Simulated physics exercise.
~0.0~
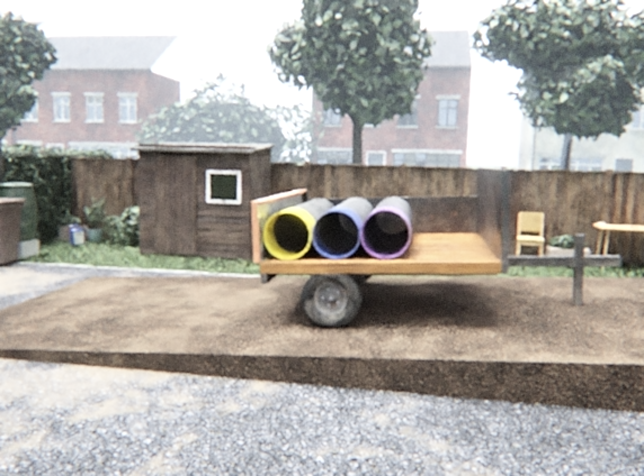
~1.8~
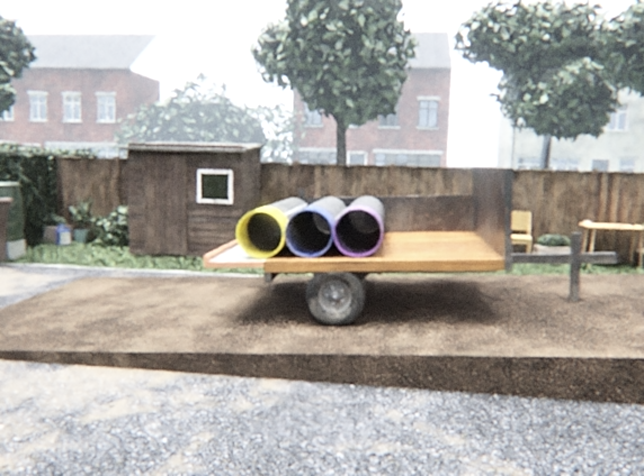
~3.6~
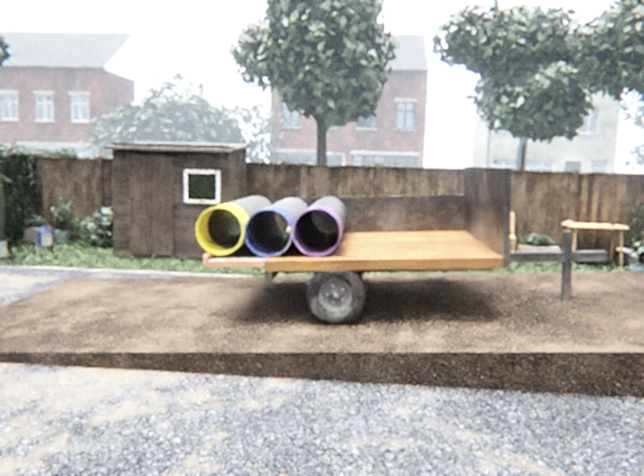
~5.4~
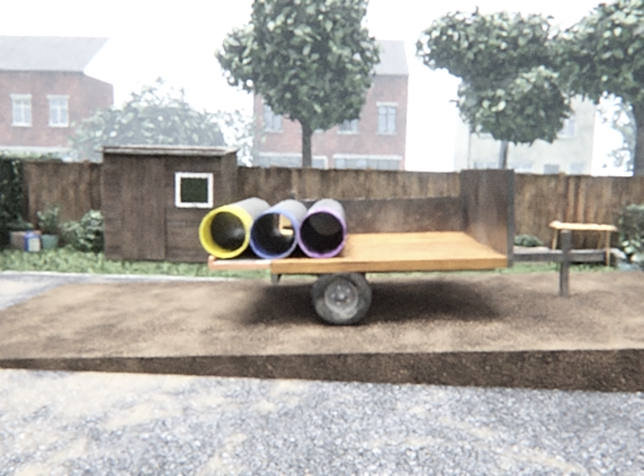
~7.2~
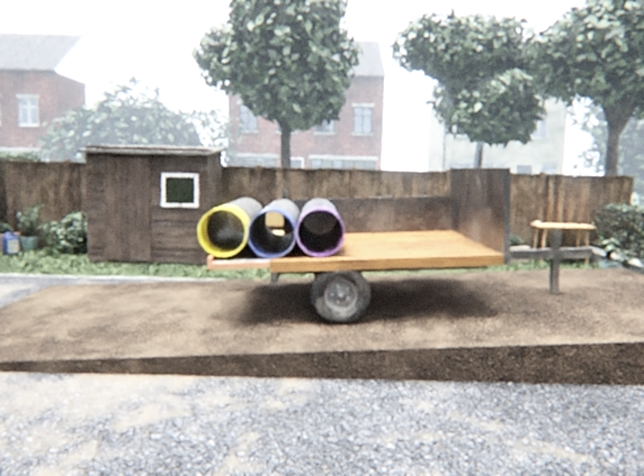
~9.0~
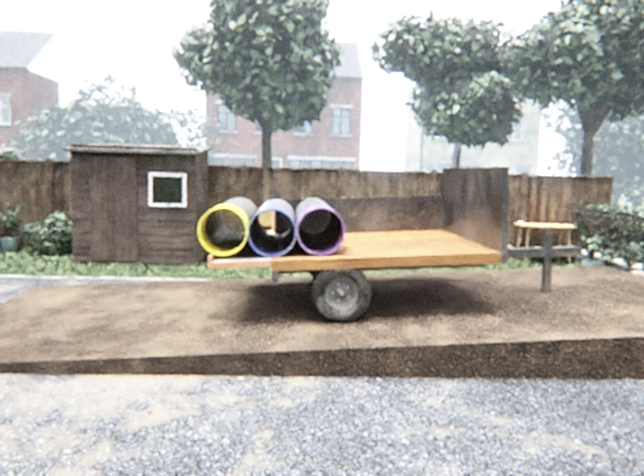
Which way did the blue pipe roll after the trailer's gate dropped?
The blue pipe rolled to the left, along with the other two pipes.
A flat wooden trailer stood on a dirt slope with yellow, blue and purple pipes against its end gate. The gate swung down level, and the pipes rolled left until the yellow one rested on it, with all three staying aboard.
